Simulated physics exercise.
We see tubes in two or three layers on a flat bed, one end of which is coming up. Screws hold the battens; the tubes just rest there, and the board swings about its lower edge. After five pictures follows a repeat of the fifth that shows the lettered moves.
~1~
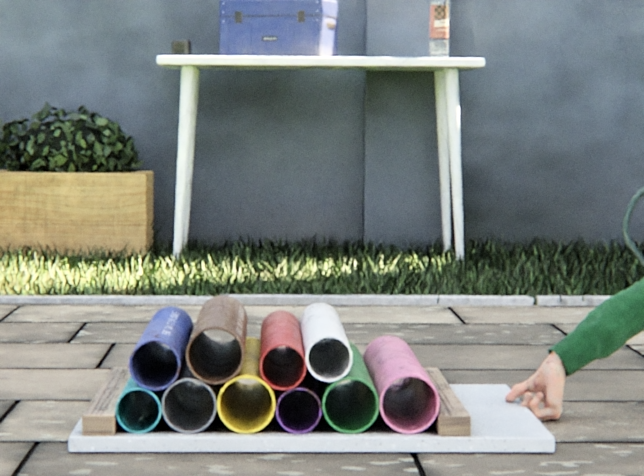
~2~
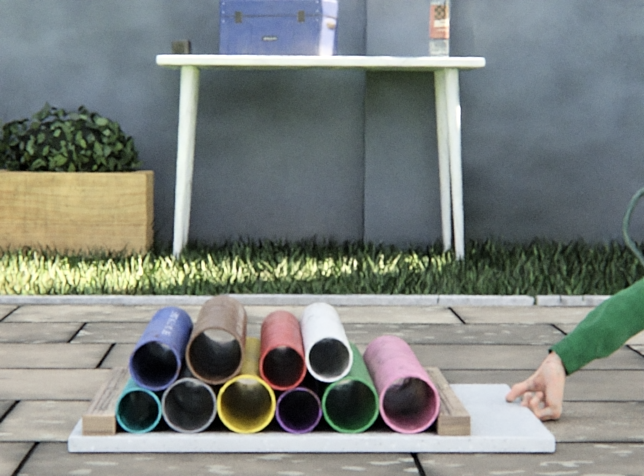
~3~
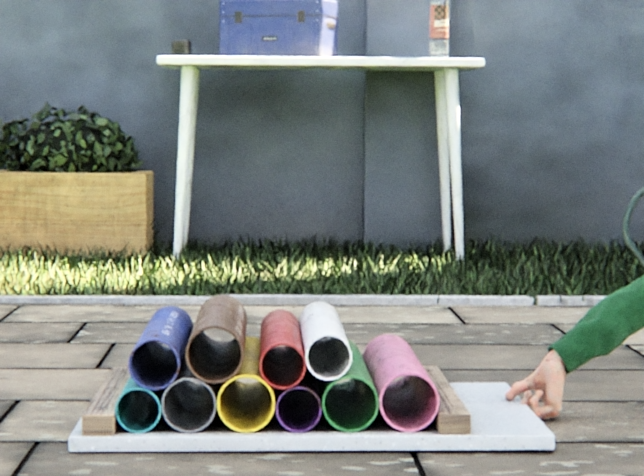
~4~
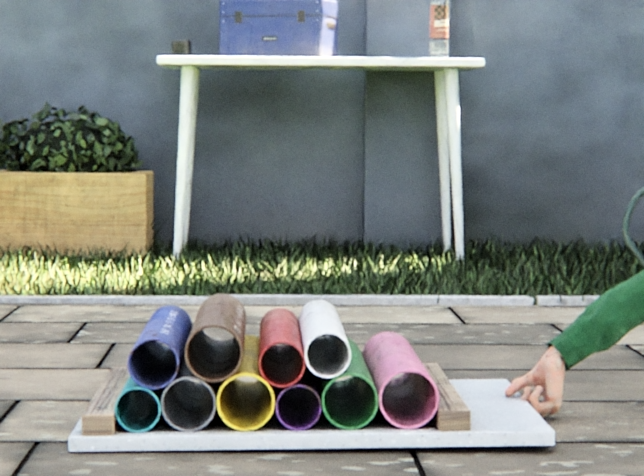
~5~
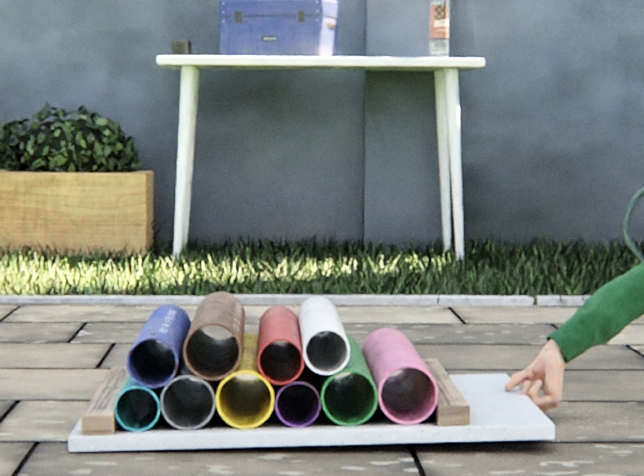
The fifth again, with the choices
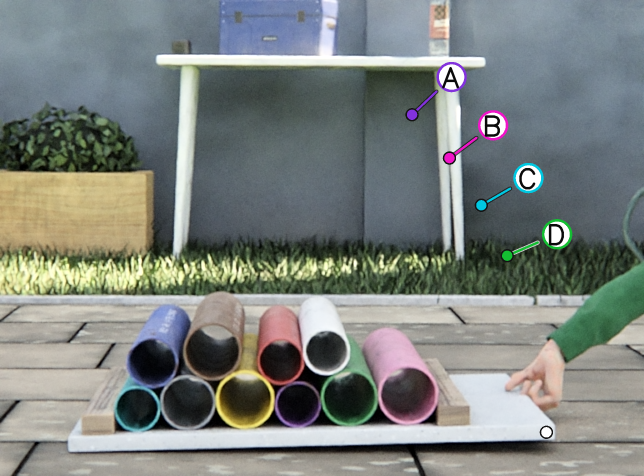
A hand in a green sleeve slowly lifted the right end of a pale board a little, and the colourful tubes stacked on it tilted slightly with it, staying in their pile between wooden strips.
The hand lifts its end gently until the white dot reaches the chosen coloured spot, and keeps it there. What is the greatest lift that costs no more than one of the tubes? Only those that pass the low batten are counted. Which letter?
D is the limit.
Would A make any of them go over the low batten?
Yes, at A.
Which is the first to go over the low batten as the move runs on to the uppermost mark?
It is the blue one.
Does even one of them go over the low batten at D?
Yes.
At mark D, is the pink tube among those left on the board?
Yes, with D.
On the marked copy, A at (412, 115); B at (449, 158); C at (482, 205); D at (507, 256); the white dot at (546, 432).
Following D. Soon after the start, board at 15°.
Later, board at 24°.
In the end, board at 24°, one over the low batten (blue).
As for the rest, A four over the low batten (blue, red, white, brown); B four over the low batten (blue, red, white, brown); C two over the low batten (blue, brown).
